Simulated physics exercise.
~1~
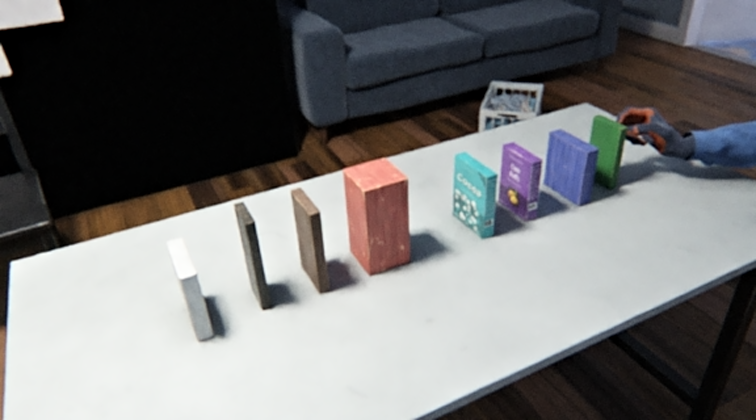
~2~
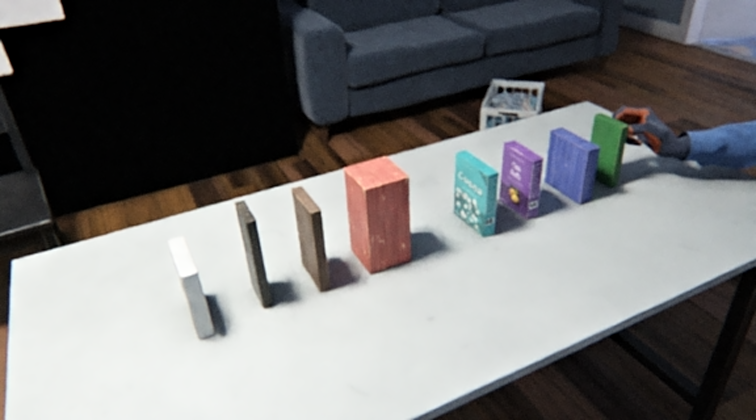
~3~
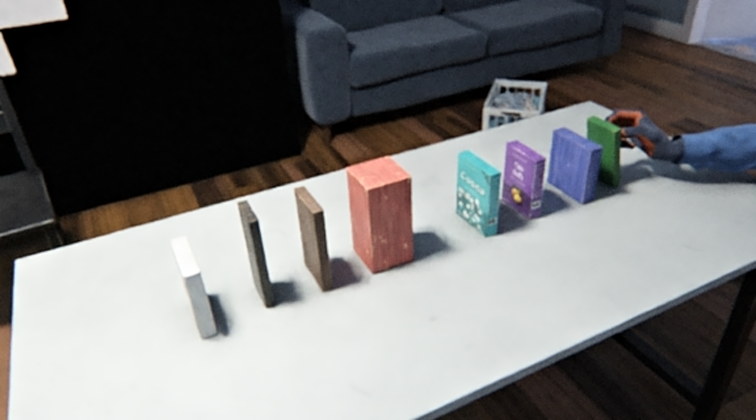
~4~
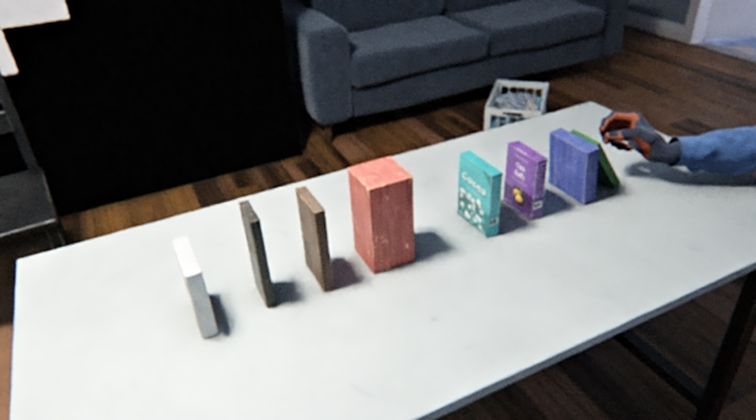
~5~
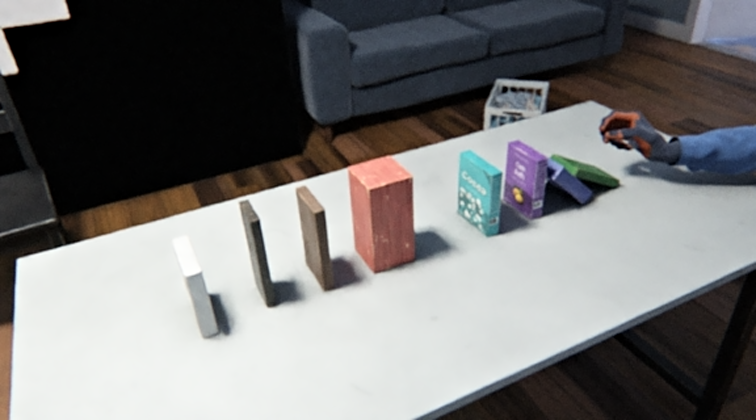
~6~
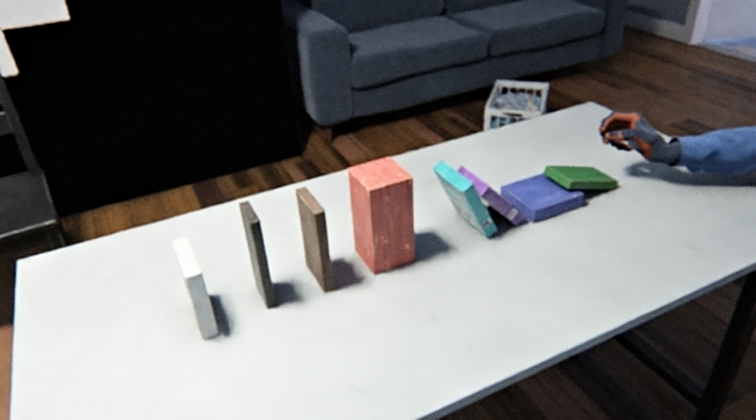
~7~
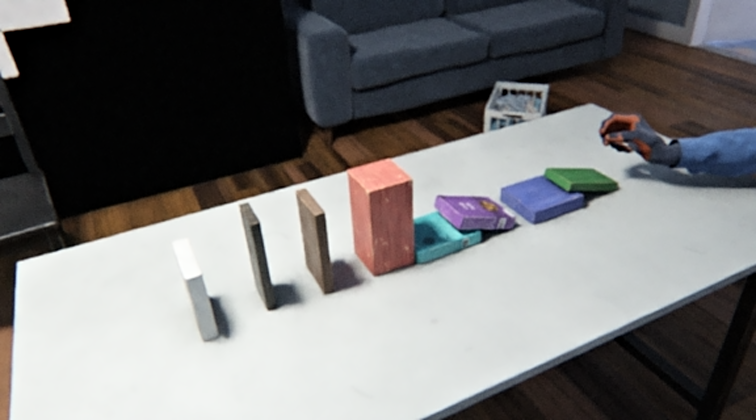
At the start, a row of upright blocks and packets stands across a white table, with a gloved hand touching the green board at the right end. The hand tips the green board left into the blue block, then stays nearby. The blue block topples toward the purple packet, which leans into the turquoise one. Both packets fall left, and the turquoise packet comes down against the foot of the large red block. The red block holds, and it, the brown block, the black board and the white block remain standing while the rest lie flat or heaped.
